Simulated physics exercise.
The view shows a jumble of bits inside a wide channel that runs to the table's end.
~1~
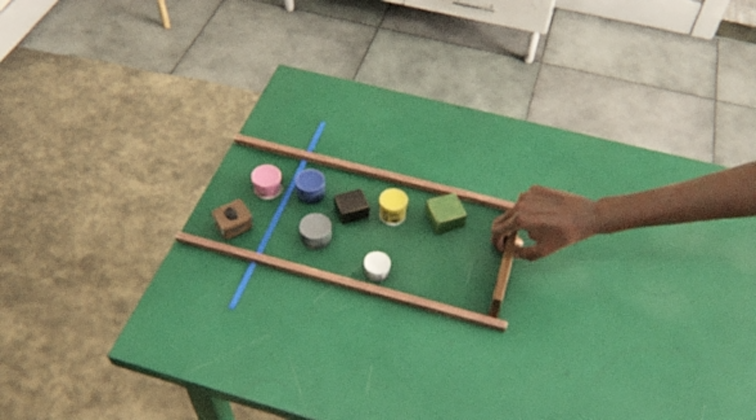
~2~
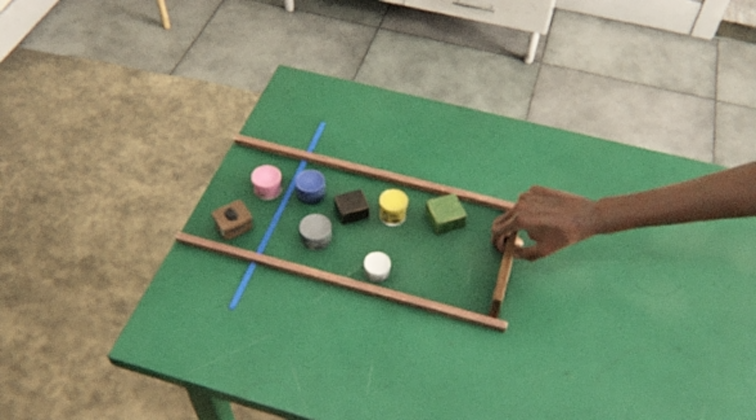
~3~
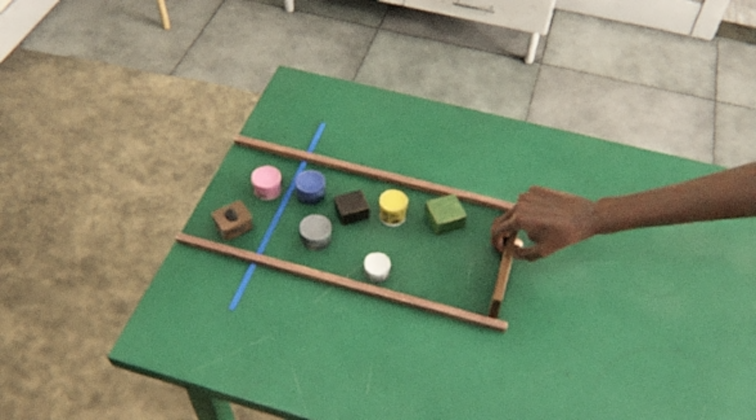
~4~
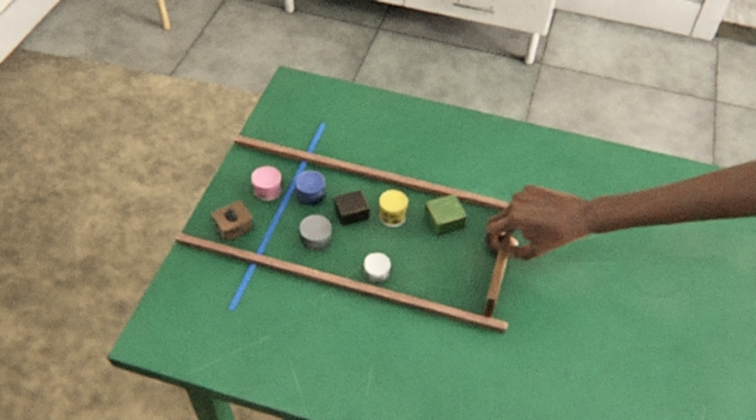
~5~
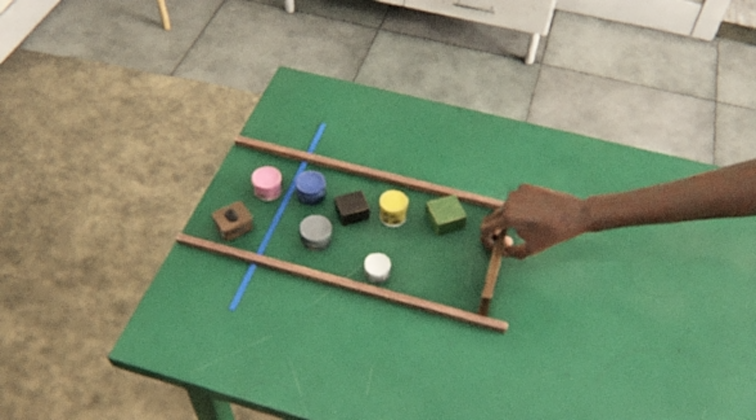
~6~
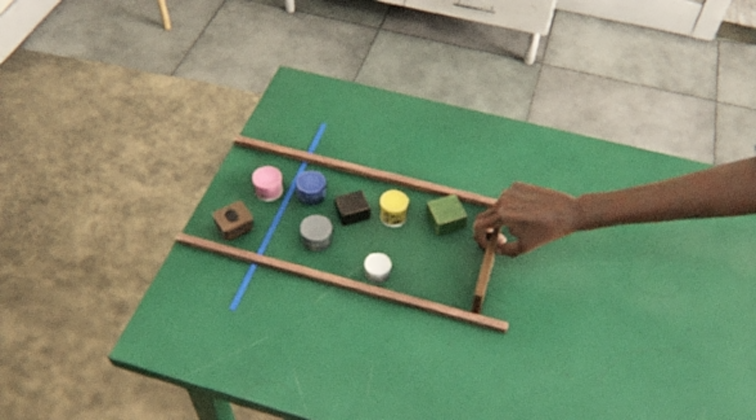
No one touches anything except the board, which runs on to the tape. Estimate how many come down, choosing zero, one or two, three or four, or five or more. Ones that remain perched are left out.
The count that comes down is zero.
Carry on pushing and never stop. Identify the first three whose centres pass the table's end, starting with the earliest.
First the pink pot, next the brown case, last the blue tub.
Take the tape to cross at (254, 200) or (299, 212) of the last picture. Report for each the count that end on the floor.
You'd find 1 and then 0 on the floor.
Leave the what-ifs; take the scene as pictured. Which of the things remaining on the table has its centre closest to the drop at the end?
Nearest at the end: The pink pot.
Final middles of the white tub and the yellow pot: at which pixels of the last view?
In the last picture they sit at about (251, 242) and about (278, 182).
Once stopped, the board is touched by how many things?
It adds up to 3.
Early on, none off yet; brown case at rest near (234, 222); pink pot at rest near (268, 184); blue tub at rest near (311, 188).
A while later, none off yet; brown case at rest near (234, 222); pink pot travelled a little near (257, 183); blue tub travelled about its own width near (286, 183).
Finally, the number that fall off is zero.
